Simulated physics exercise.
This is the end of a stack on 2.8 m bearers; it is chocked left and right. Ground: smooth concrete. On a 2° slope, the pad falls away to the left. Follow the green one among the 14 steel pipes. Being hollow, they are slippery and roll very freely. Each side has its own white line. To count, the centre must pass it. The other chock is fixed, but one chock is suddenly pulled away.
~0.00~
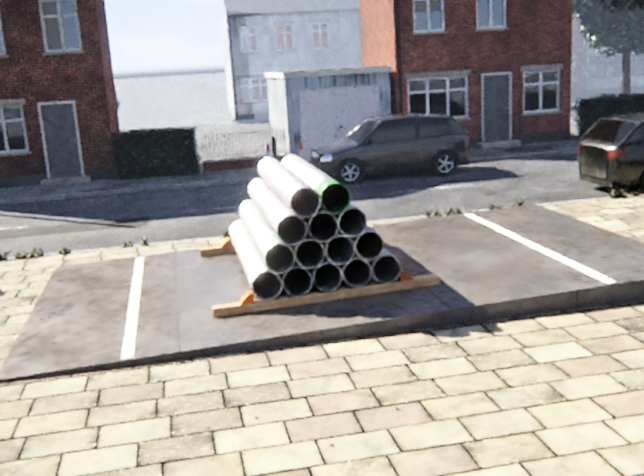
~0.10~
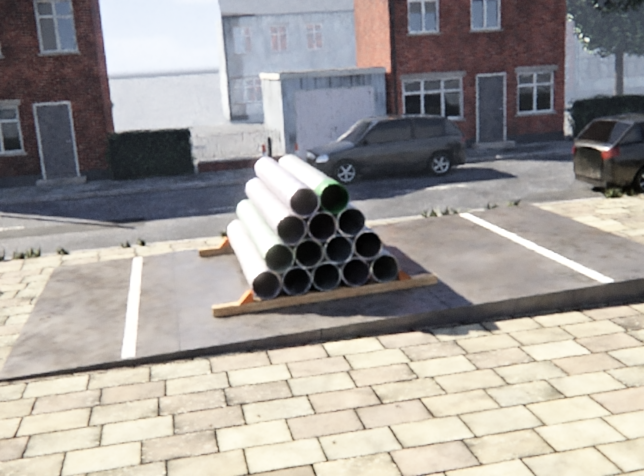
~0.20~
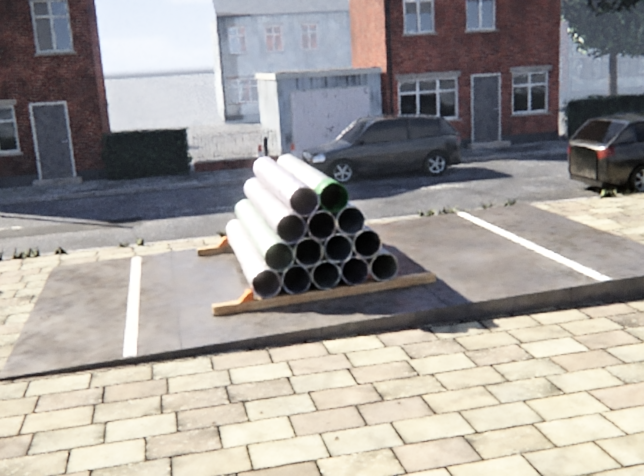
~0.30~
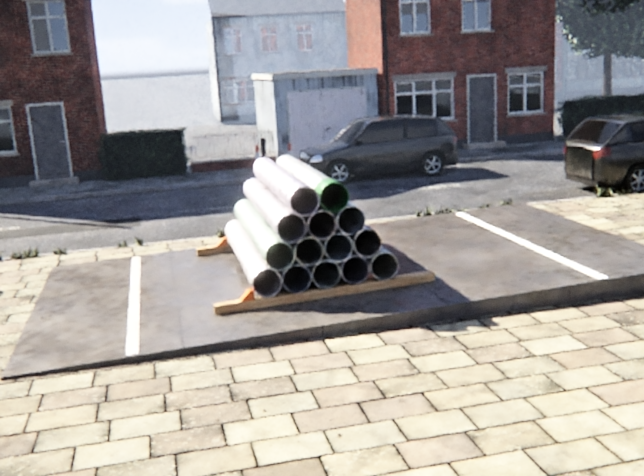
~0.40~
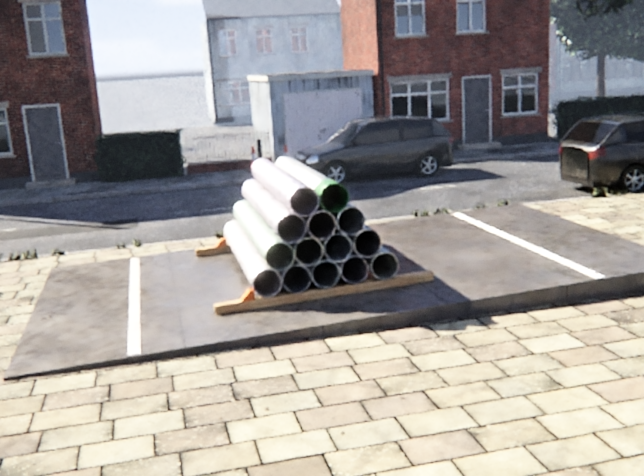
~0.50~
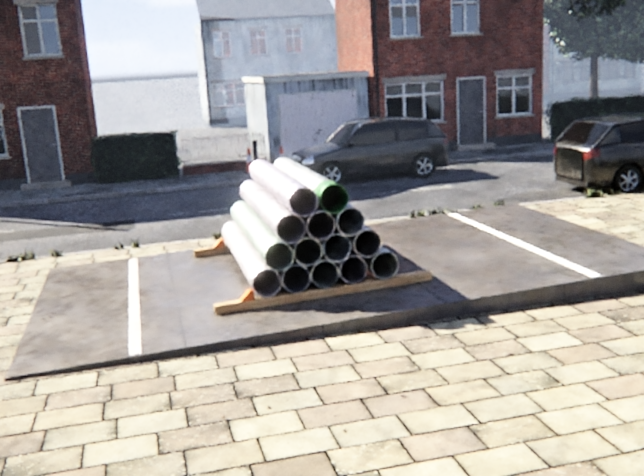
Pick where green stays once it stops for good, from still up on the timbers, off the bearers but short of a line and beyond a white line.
I would say green stays off the bearers but short of a line.
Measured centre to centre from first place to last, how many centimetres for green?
Estimate - green near 240.
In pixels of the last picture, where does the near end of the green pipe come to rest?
It comes to rest at about (507, 232).
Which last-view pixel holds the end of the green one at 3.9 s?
Position: About (442, 238).
After 1.9 s, green is up on others, 75 cm from the bearers' right end, rolling right; 0 over a line so far.
After 3.9 s, green is off the bearers, 165 cm short of the right line, rolling right; 1 over a line so far.
At the end (10.9 s), green is off the bearers, 75 cm short of the right line; 1 over a line so far.
